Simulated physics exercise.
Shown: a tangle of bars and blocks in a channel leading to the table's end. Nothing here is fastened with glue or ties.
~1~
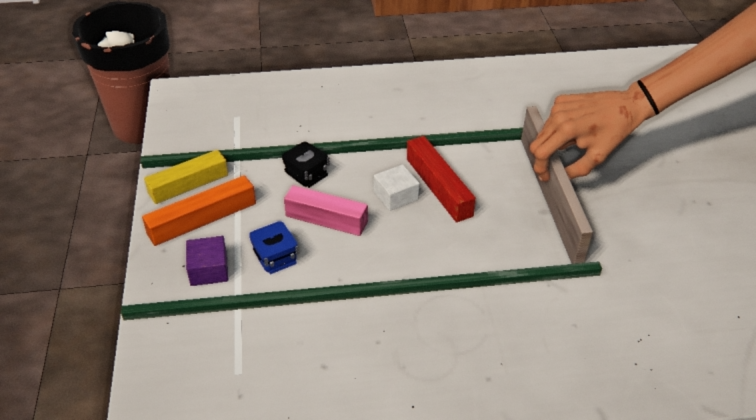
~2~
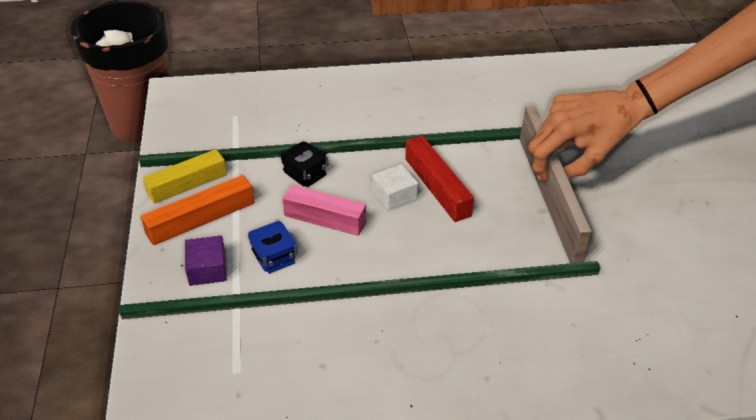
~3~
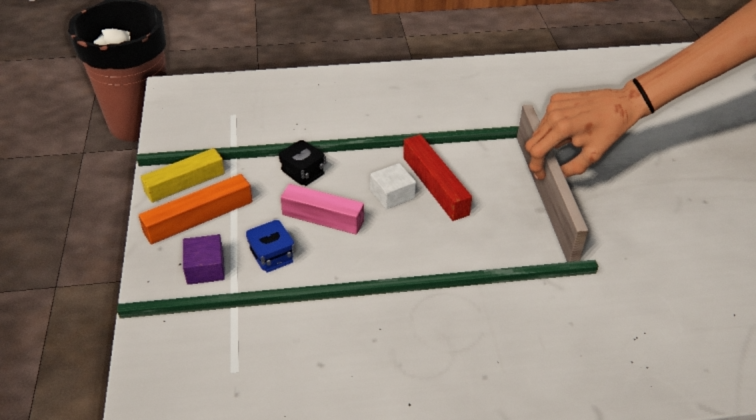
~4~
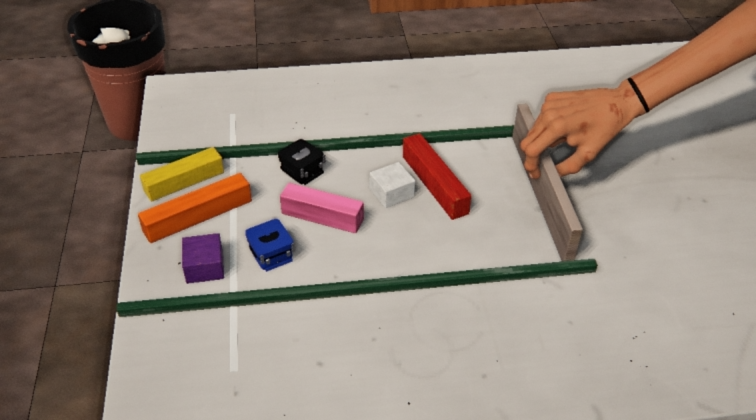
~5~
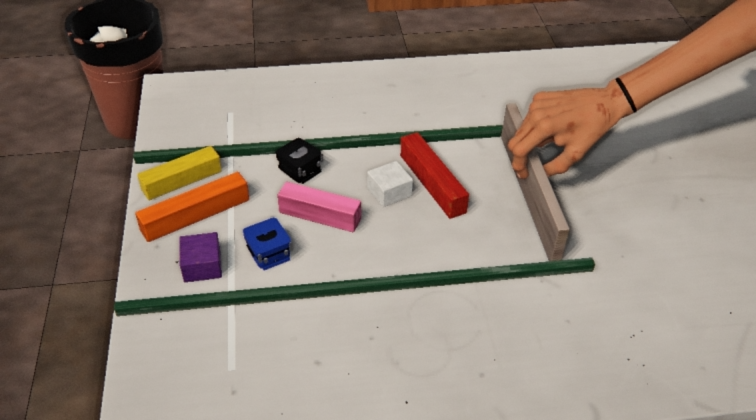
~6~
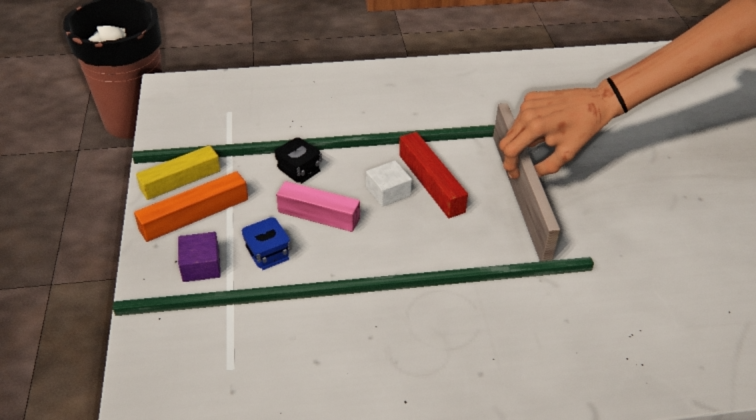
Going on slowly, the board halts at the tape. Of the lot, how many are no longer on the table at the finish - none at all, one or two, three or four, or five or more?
By the finish, none at all are off it.
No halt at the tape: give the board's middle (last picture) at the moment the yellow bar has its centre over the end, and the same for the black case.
About (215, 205), and about (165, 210) for the other.
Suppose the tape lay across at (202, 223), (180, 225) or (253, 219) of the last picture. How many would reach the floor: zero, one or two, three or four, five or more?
Try 1 - 1 or 2; try 2 - one or two; try 3 - zero.
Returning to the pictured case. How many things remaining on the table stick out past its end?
That comes to 2 of them.
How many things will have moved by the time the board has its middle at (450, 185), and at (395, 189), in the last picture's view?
I get 1 at the one place and 2 at the other.
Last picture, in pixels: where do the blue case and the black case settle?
About (209, 263), and the other about (192, 162).
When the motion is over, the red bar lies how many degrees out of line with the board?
About 0°.
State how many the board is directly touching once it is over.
2 in contact.
Early on, none off yet; yellow bar at rest near (179, 172); orange stick at rest near (193, 206); purple block at rest near (199, 257).
A while later, none off yet; yellow bar moving near (175, 172); orange stick travelled a little near (171, 199); purple block at rest near (199, 257).
Finally, the number that fall off is zero.
